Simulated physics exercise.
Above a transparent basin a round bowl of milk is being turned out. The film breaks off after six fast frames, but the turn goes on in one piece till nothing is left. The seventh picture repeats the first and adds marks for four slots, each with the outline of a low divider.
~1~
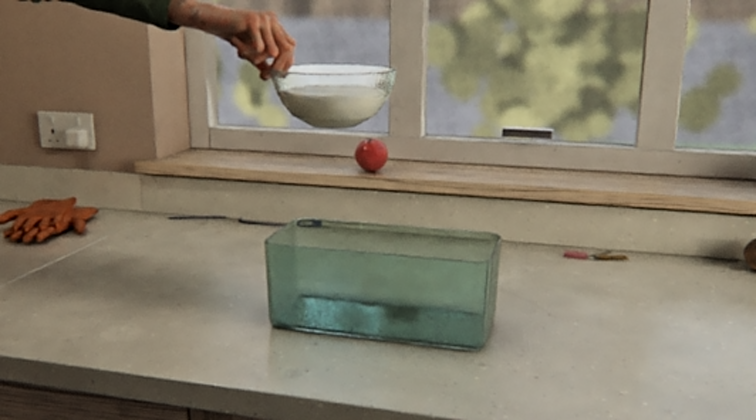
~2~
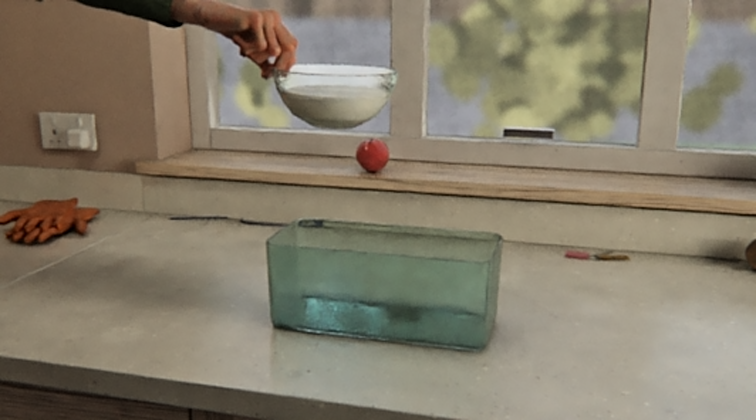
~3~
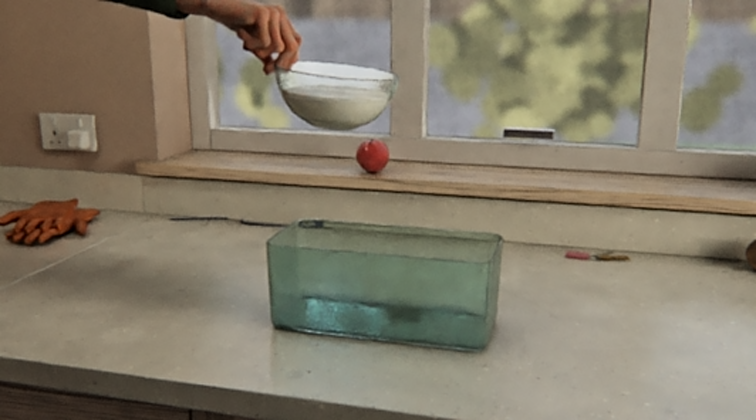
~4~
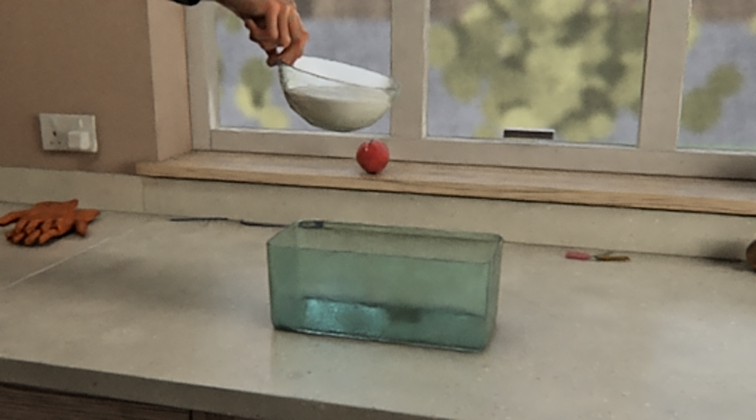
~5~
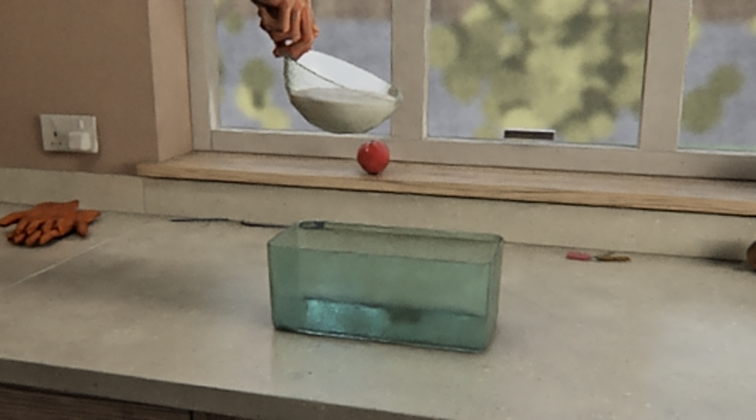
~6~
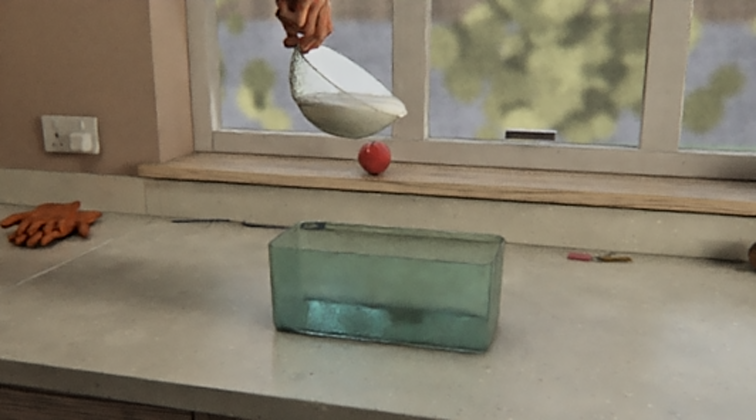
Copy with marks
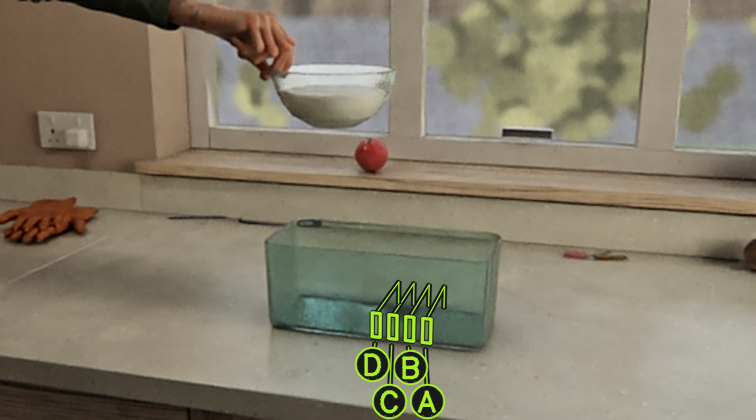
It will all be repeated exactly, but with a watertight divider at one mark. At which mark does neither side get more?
Choose B.
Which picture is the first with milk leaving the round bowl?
In picture 6.
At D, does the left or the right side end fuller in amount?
The right side.
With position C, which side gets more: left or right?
More ends on the right.
On the marked copy, A at (425, 349); B at (408, 347); C at (391, 345); D at (375, 343).
Choosing A, about 68 % ends left of the wall and 30 % right of it.
Choosing B, about 44 % ends left of the wall and 55 % right of it.
Choosing C, about 30 % ends left of the wall and 68 % right of it.
Choosing D, about 19 % ends left of the wall and 80 % right of it.
